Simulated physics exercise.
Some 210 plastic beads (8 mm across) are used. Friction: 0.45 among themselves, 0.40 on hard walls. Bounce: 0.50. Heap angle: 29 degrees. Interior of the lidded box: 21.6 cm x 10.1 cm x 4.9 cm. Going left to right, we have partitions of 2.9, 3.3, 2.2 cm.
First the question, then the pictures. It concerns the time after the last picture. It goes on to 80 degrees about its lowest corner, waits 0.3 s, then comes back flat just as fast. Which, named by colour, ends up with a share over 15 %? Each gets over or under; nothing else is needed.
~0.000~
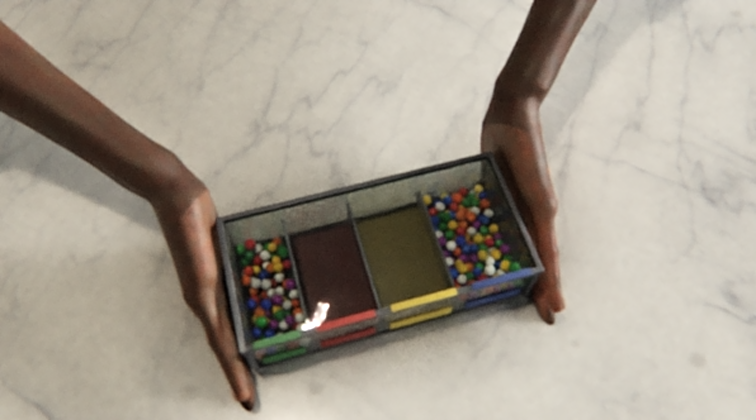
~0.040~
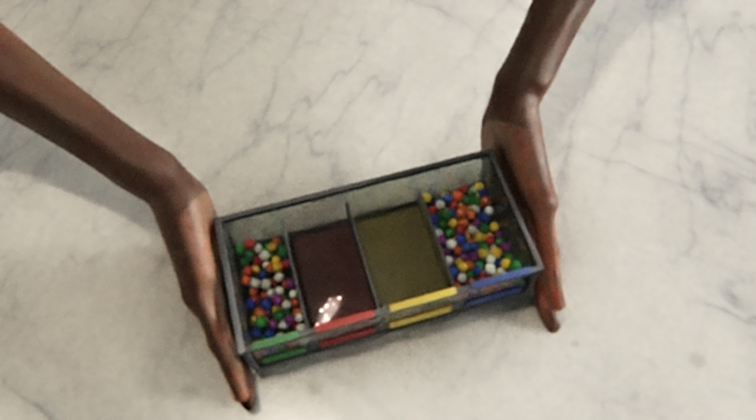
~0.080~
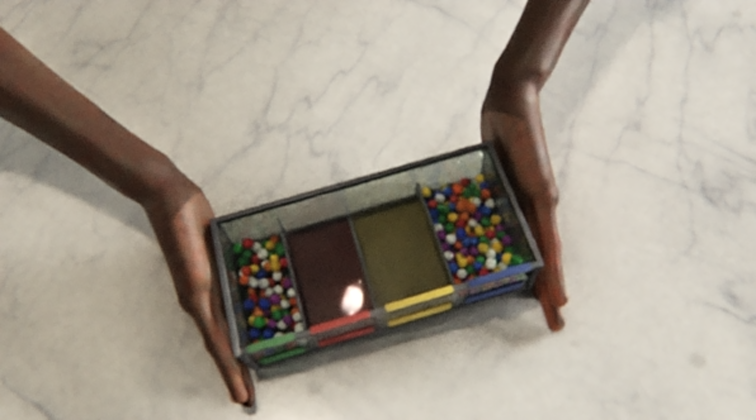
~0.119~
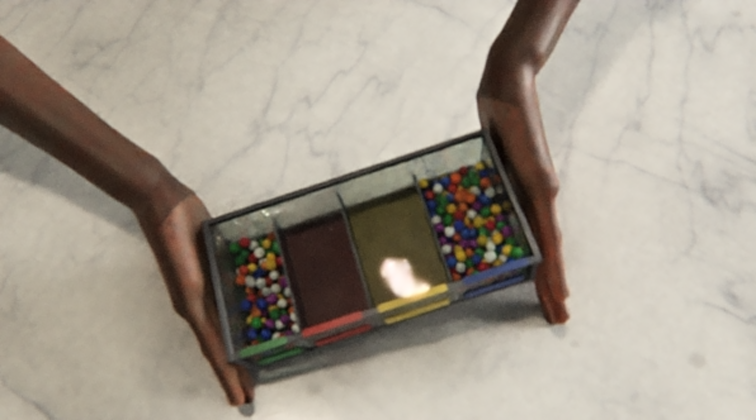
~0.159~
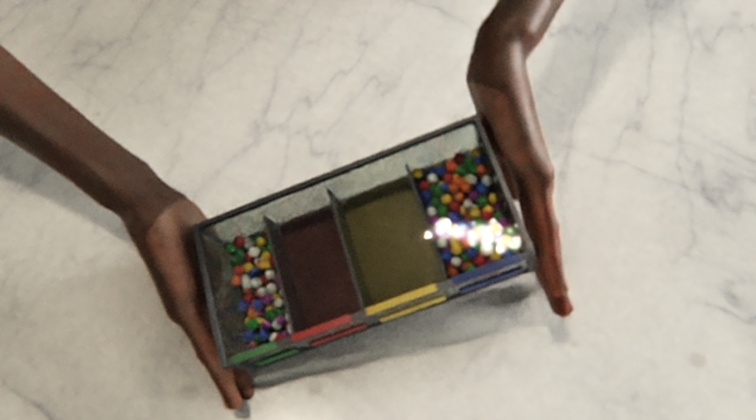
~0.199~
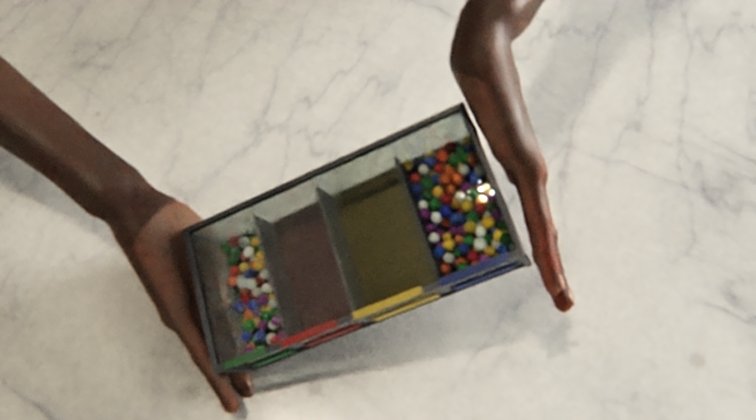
In order: Red compartment: Misses the mark; blue compartment: Misses the mark; green compartment: Passes the mark; yellow compartment: Passes the mark.
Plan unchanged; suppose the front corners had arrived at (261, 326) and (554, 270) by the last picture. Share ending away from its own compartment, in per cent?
In that case close to 15 per cent.
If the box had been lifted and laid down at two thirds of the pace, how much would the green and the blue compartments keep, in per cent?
Then green would have 55 percent and blue 20 percent.
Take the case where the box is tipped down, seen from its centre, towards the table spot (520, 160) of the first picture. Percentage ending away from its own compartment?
Near 30 percent, give or take.
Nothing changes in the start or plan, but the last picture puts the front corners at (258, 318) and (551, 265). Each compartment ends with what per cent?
Red 0 %; blue 65 %; green 30 %; yellow 0 %.
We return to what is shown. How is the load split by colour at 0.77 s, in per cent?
Red = 5, blue = 15, green = 50, yellow = 30 (per cent).
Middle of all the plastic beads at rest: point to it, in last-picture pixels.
Resting centre estimate: Around (298, 315).
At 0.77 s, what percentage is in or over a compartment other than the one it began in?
45 %.
After 0.77 s, tilt 80 degrees; red 5 %, blue 15 %, green 50 %, yellow 30 %.
After 1.15 s, tilt 44 degrees; red 5 %, blue 10 %, green 50 %, yellow 35 %.
After 1.61 s, tilt 0 degrees; red 5 %, blue 10 %, green 50 %, yellow 35 %.
By 1.9 s all is still; red 5 %, blue 10 %, green 50 %, yellow 35 %.
